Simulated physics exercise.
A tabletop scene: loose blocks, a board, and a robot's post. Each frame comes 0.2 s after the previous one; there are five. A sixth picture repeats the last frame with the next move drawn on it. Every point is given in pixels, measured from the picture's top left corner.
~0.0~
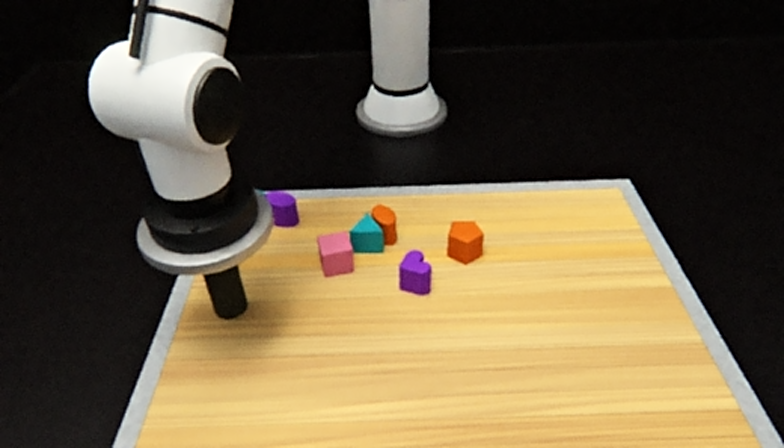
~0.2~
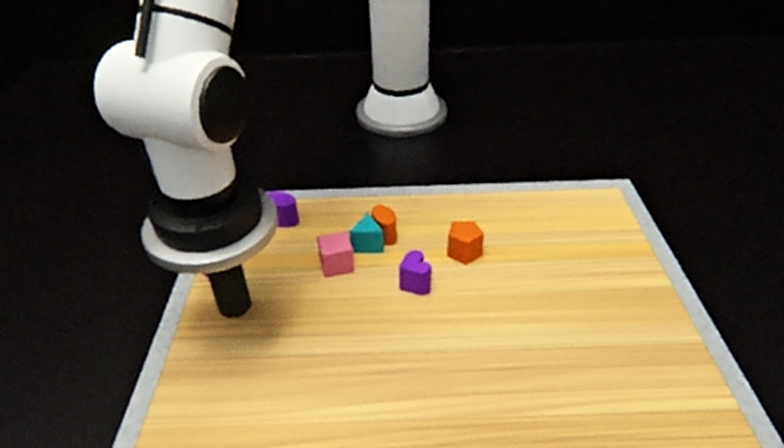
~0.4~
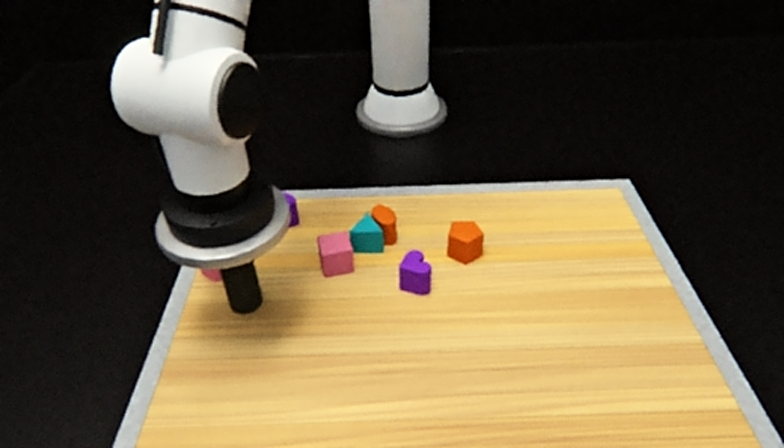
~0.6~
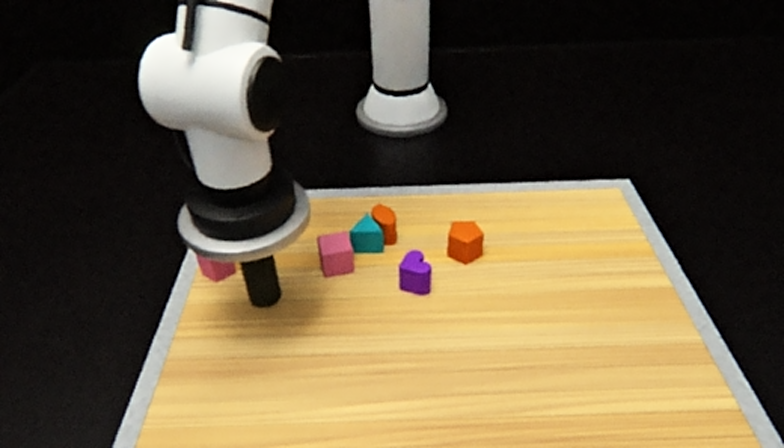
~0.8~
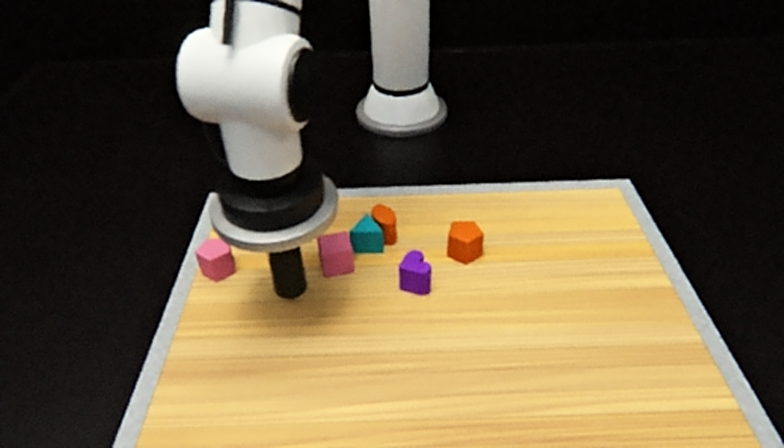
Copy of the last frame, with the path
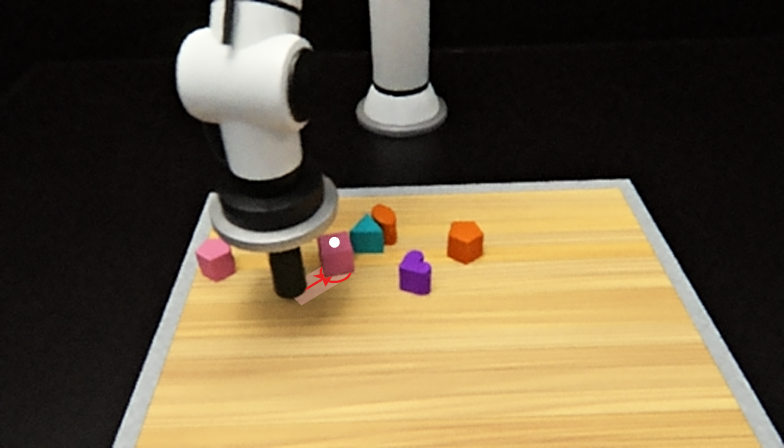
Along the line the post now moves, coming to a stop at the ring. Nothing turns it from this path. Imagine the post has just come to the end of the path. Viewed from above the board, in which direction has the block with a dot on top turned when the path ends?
Viewed from the top, it goes anticlockwise.
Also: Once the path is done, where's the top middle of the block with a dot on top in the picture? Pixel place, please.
(344, 228)
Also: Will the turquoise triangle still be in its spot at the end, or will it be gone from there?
Shifted.
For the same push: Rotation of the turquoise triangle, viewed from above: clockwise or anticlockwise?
Viewed from above, clockwise.
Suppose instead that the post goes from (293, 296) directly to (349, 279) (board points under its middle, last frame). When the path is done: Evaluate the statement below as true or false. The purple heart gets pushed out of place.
Answer: False.
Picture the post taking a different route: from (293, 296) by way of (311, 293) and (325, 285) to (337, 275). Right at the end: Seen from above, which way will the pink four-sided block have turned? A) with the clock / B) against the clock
That would be B.
The line goes in a line from (293, 296) to (336, 271); the dot is on the pink four-sided block.
The first path, step by step. Halfway along, post (314, 275); pink four-sided block (336, 241).
At the end, post (335, 263); pink four-sided block (344, 228), turned 40° anticlockwise; turquoise triangle (365, 218), turned 35° clockwise; orange oval block (389, 212), turned 15° clockwise.
